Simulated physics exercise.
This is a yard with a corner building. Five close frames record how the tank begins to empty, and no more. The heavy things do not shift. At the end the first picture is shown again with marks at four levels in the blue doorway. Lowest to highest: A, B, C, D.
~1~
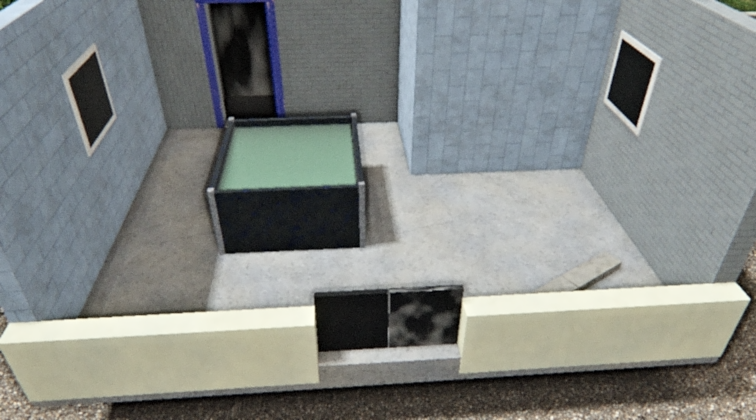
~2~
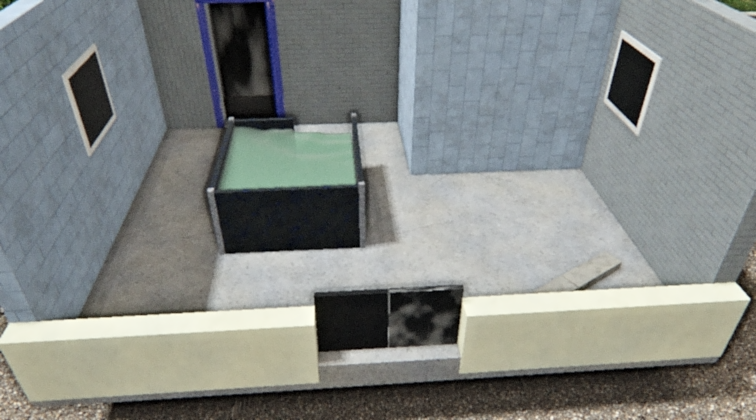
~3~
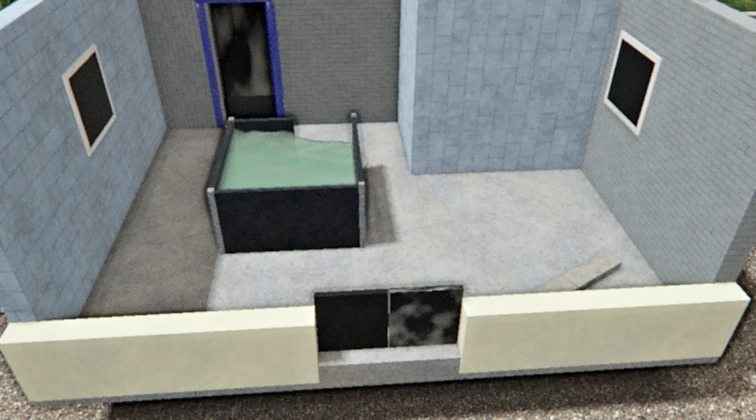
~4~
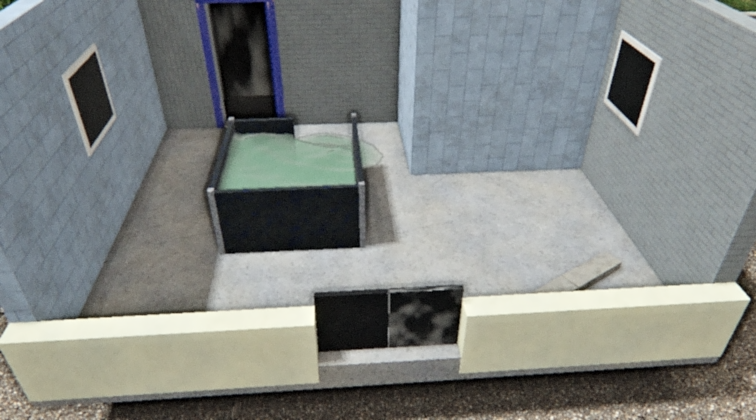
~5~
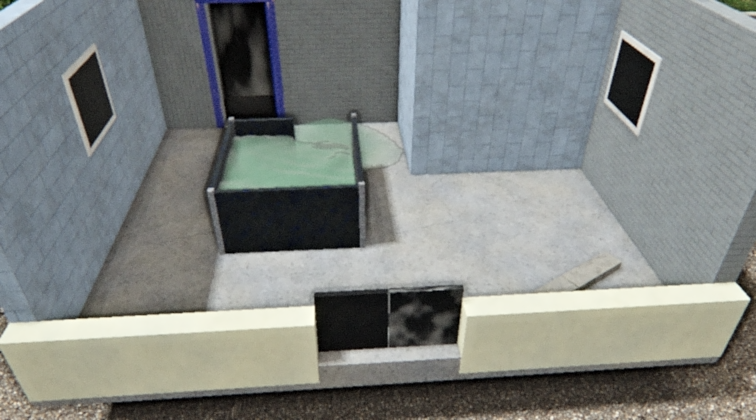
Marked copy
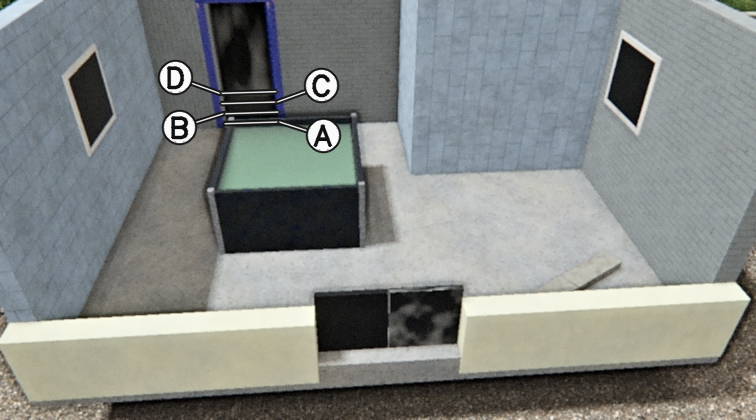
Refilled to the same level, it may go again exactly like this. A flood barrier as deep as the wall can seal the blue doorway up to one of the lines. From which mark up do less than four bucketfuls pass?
The answer is line B.
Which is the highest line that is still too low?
It is A.
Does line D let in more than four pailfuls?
No.
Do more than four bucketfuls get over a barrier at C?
No, not at all.
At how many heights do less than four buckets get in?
Three of the four.
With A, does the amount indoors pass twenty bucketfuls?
No.
On the marked copy, A at (252, 122); B at (250, 112); C at (249, 102); D at (247, 92); from the bottom up A, B, C, D.
If A is chosen, about 8 bucketfuls get in.
If B is chosen, a splash gets over, under a bucket.
If C is chosen, nothing gets over.
If D is chosen, nothing gets over.
